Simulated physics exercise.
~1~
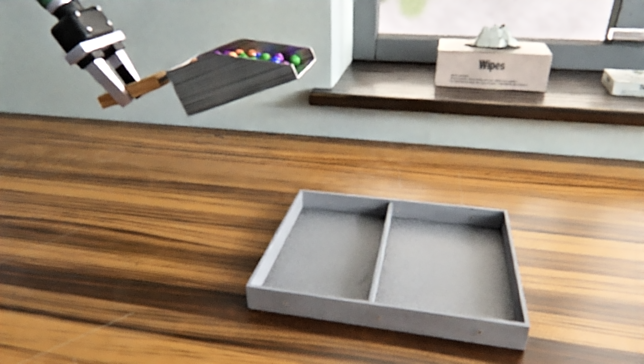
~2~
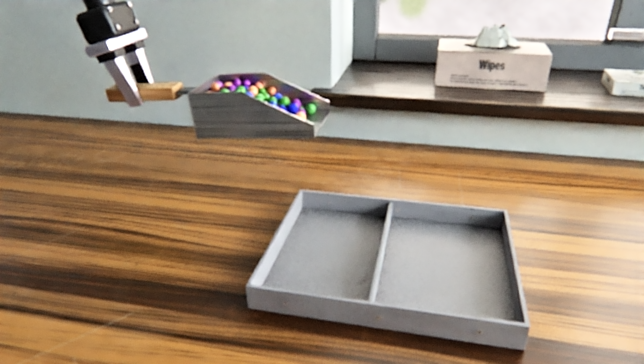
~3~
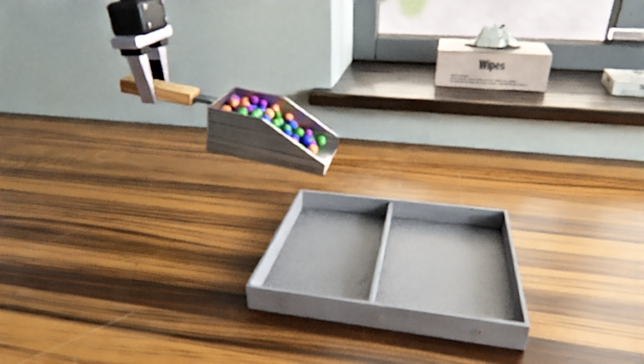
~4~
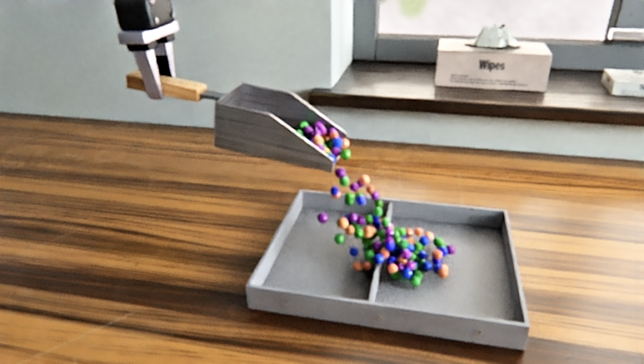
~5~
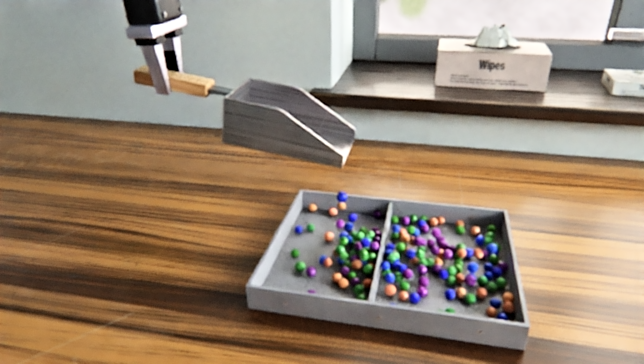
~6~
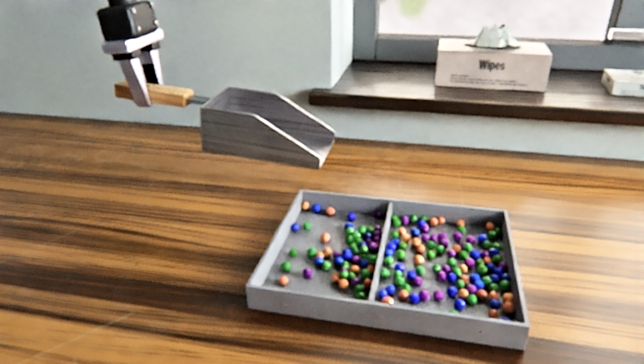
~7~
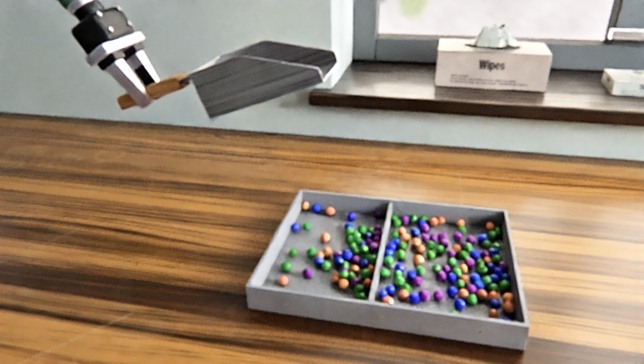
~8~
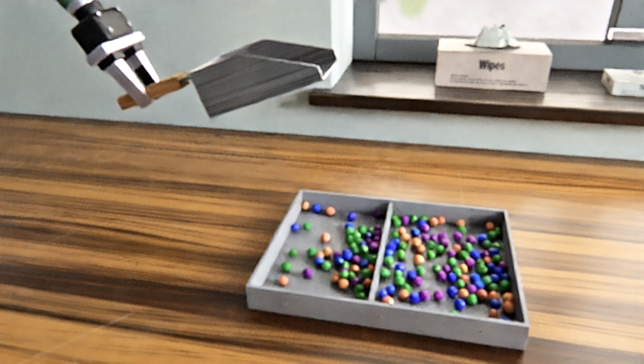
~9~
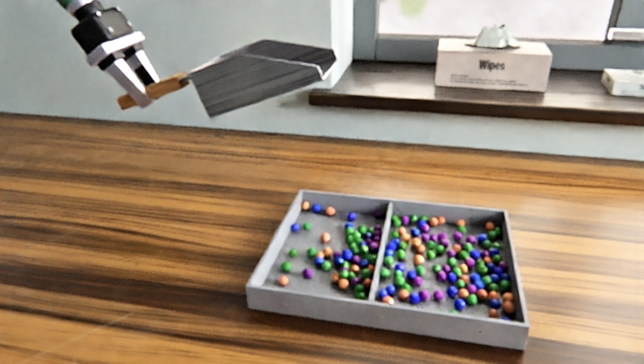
In the video, a robot arm lowers and tips a gray scoop, pouring many small colorful balls into a divided gray tray on a wooden table, then tilts the emptied scoop back and holds still, with balls in both sections, more in the right.
